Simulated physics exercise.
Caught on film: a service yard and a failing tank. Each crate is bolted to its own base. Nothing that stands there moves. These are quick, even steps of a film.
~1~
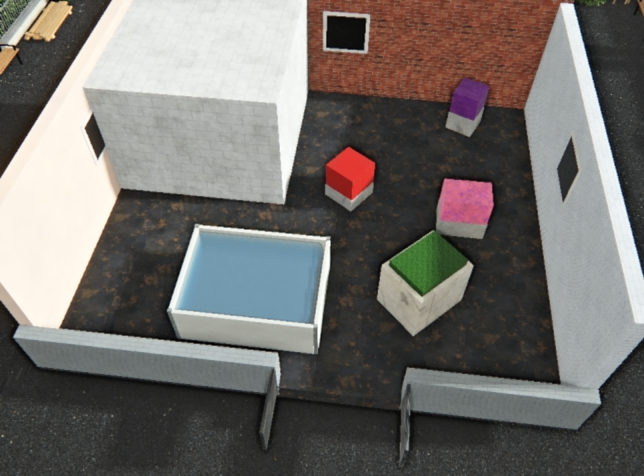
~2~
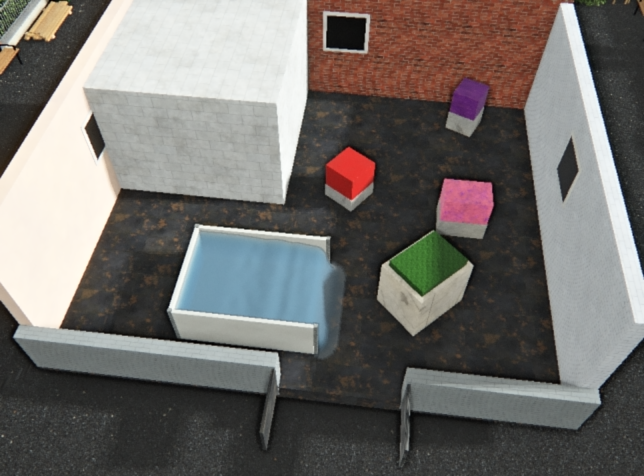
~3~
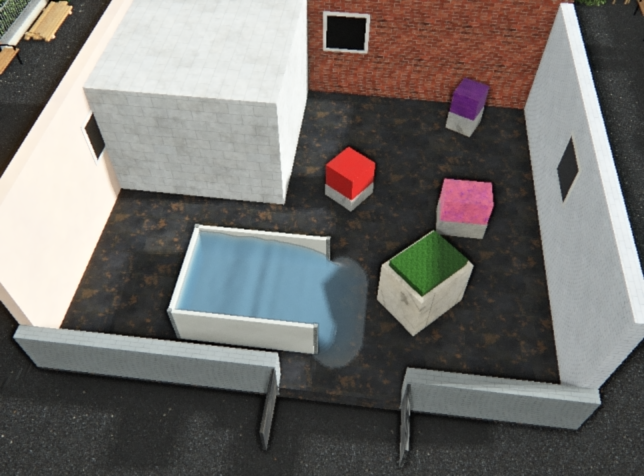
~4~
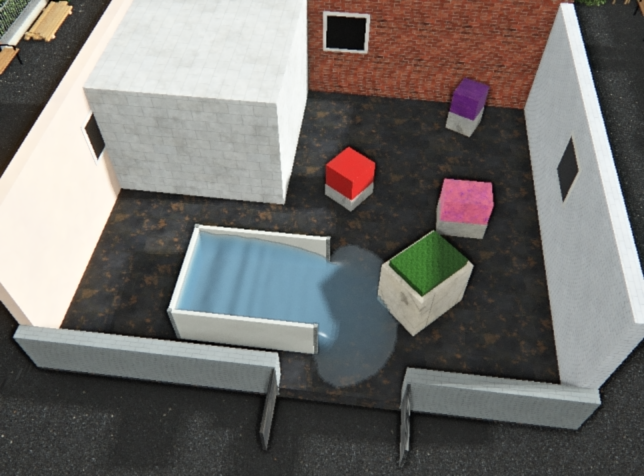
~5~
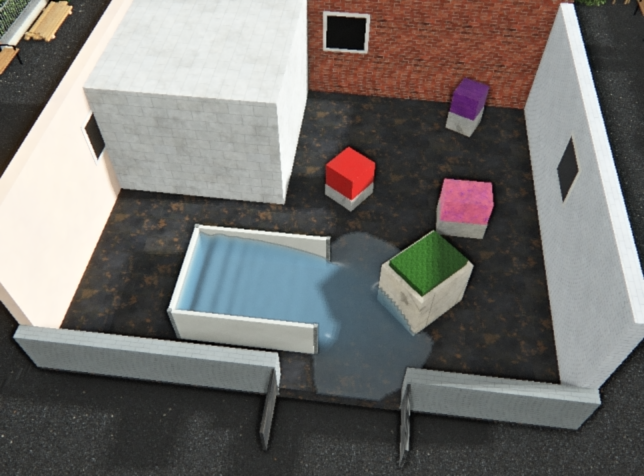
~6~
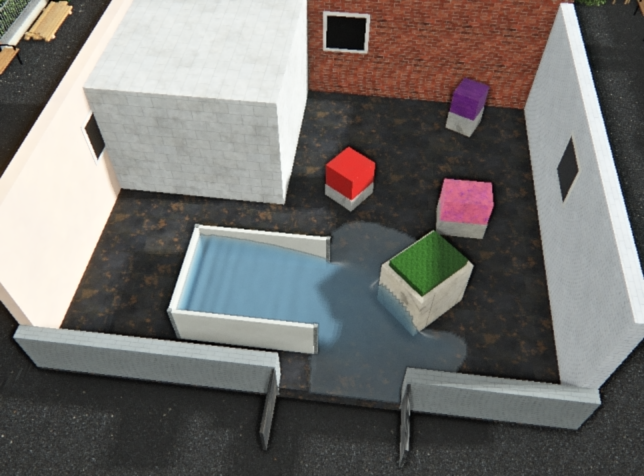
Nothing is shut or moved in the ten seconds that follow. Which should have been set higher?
In the end: The red crate keeps dry; the purple crate keeps dry; the pink crate keeps dry.
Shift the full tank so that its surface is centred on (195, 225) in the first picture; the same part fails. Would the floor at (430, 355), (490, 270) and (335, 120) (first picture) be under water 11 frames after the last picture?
As listed: Flooded, flooded, no water.
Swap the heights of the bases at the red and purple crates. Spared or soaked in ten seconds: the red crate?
One by one: The red crate keeps dry.
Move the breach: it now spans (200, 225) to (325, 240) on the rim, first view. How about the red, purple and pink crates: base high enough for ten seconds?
My reading: The red one takes water; the purple one is safe; the pink one keeps dry.
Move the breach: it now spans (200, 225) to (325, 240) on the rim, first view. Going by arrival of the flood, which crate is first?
First comes the red crate.
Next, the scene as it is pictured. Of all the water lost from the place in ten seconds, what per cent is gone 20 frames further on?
Near 60 in a hundred.
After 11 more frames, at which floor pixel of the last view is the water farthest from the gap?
Around (477, 140).
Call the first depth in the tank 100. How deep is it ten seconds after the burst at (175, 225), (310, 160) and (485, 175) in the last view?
Roughly 0, 14 and 12 per cent, in turn.
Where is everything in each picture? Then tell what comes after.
The water tank at (253, 276) is whole and still, in the first frame.
Water pours out at (321, 300) and has run to (330, 265), in the second frame.
Water pours out at (321, 301) and has run to (347, 262), in the third frame.
Water pours out at (321, 302) and has run to (378, 262), in the fourth frame.
The front is at (425, 351), out from the gap at (321, 302), in the fifth frame.
Water pours out at (320, 302) and has run to (460, 355), in the sixth frame.
A moment on, water covers 20 % of the floor; the red crate water round its plinth, the purple crate not reached, the pink crate water round its plinth.
Next, water covers 35 % of the floor; the red crate water round its plinth, the purple crate water round its plinth, the pink crate water round its plinth.
Then, water covers 55 % of the floor; the red crate water round its plinth, the purple crate water round its plinth, the pink crate water round its plinth.
Later, water covers 65 % of the floor; the red crate water round its plinth, the purple crate water round its plinth, the pink crate water round its plinth.
In the end, water covers 75 % of the floor; the red crate stayed above the water, the purple crate stayed above the water, the pink crate stayed above the water.
